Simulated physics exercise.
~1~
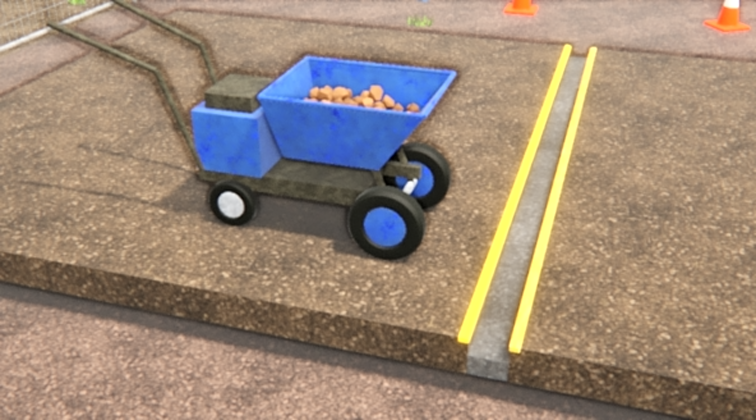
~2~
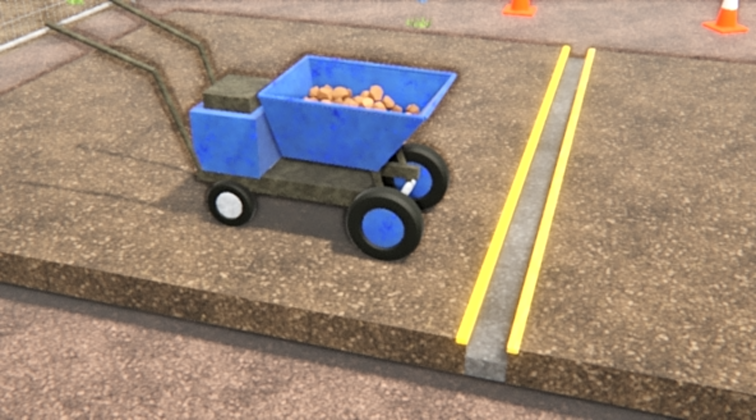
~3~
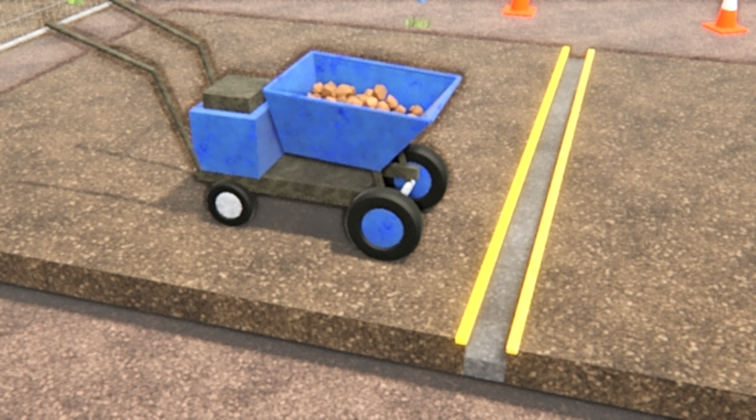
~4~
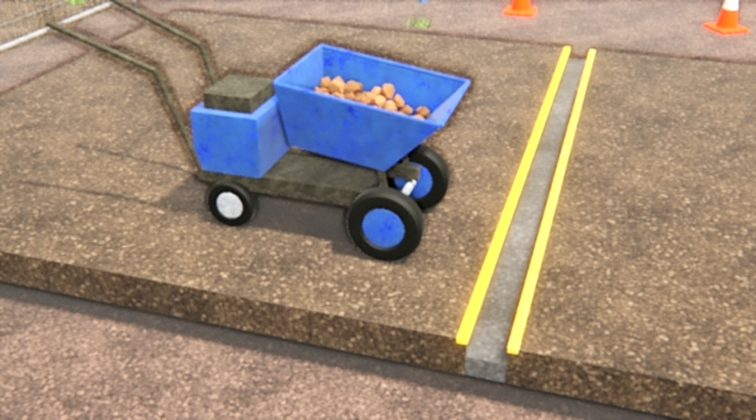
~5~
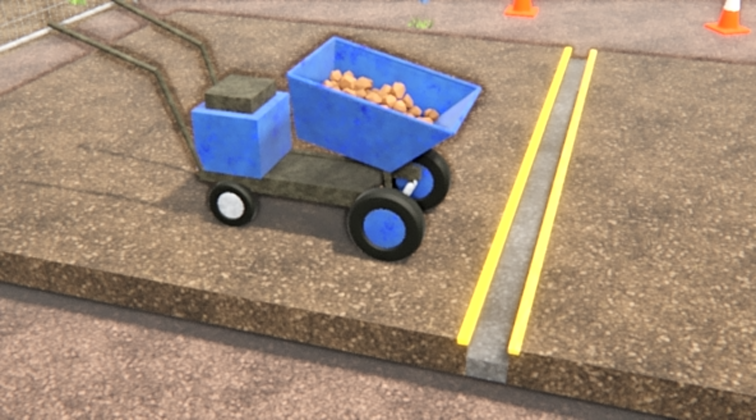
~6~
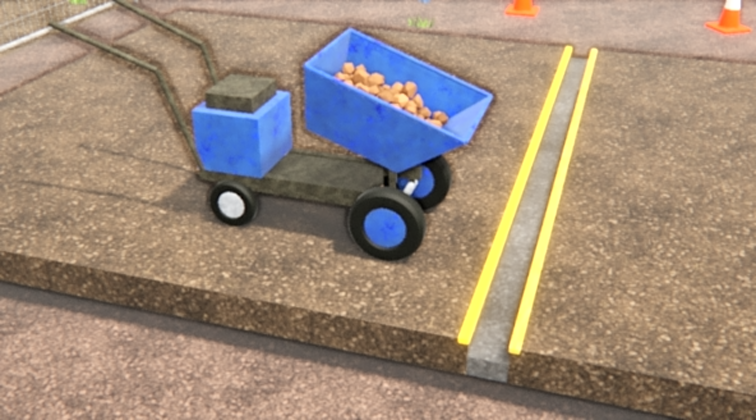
To begin with, a blue powered barrow loaded with brownish clods stands still on a raised pad, its skip level, facing a narrow trench edged with yellow strips on the right. The skip then begins tilting forward, its rear rising gradually until it is clearly tipped, while the wheels stay in place.
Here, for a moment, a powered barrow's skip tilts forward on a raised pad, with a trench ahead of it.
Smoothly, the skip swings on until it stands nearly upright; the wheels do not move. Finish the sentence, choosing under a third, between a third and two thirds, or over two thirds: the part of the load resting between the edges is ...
The part between the edges is under a third of the load.
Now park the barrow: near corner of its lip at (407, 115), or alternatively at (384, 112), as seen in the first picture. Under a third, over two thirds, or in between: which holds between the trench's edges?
At spot one the answer is between a third and two thirds, and at spot two it is between a third and two thirds.
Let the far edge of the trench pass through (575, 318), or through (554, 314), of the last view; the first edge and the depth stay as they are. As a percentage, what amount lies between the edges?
Lab note: Try one 80 per cent, try two 60 per cent.
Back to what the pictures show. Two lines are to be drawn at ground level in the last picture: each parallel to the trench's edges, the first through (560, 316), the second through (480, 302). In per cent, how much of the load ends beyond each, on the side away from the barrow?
First some 50, then 100 per cent.
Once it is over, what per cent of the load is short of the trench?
My estimate is close to 0 in a hundred.
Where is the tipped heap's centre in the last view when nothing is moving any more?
(577, 253).
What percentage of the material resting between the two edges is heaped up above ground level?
About 5 in a hundred.
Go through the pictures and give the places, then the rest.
Lip of the skip near (424, 117), level; top of the load near (352, 112), clay clods; first edge of the trench near (478, 299); far edge near (525, 308), the trench under half as wide as the skip, and about half as deep as wide, in the first frame.
Lip of the skip near (424, 119), level; top of the load near (351, 112), in the second frame.
Lip of the skip near (430, 122), tipped barely; top of the load near (342, 102), in the third frame.
Lip of the skip near (440, 126), tipped a little; top of the load near (350, 98), in the fourth frame.
Lip of the skip near (452, 134), tipped a little; top of the load near (346, 96), in the fifth frame.
Lip of the skip near (465, 142), tipped clearly; top of the load near (348, 88); first edge of the trench near (478, 301); far edge near (525, 309), in the sixth frame.
Shortly afterwards, skip tipped steeply; the whole lot in the skip.
Next, skip tipped right over; the bulk in the skip; only a few in or heaped over the trench; a little beyond it; only a few falling.
Some moments later, skip tipped right over; near a quarter in the skip; a little in or heaped over the trench; near two thirds beyond it.
In the end, skip tipped right over; near a quarter in or heaped over the trench; the bulk beyond it.
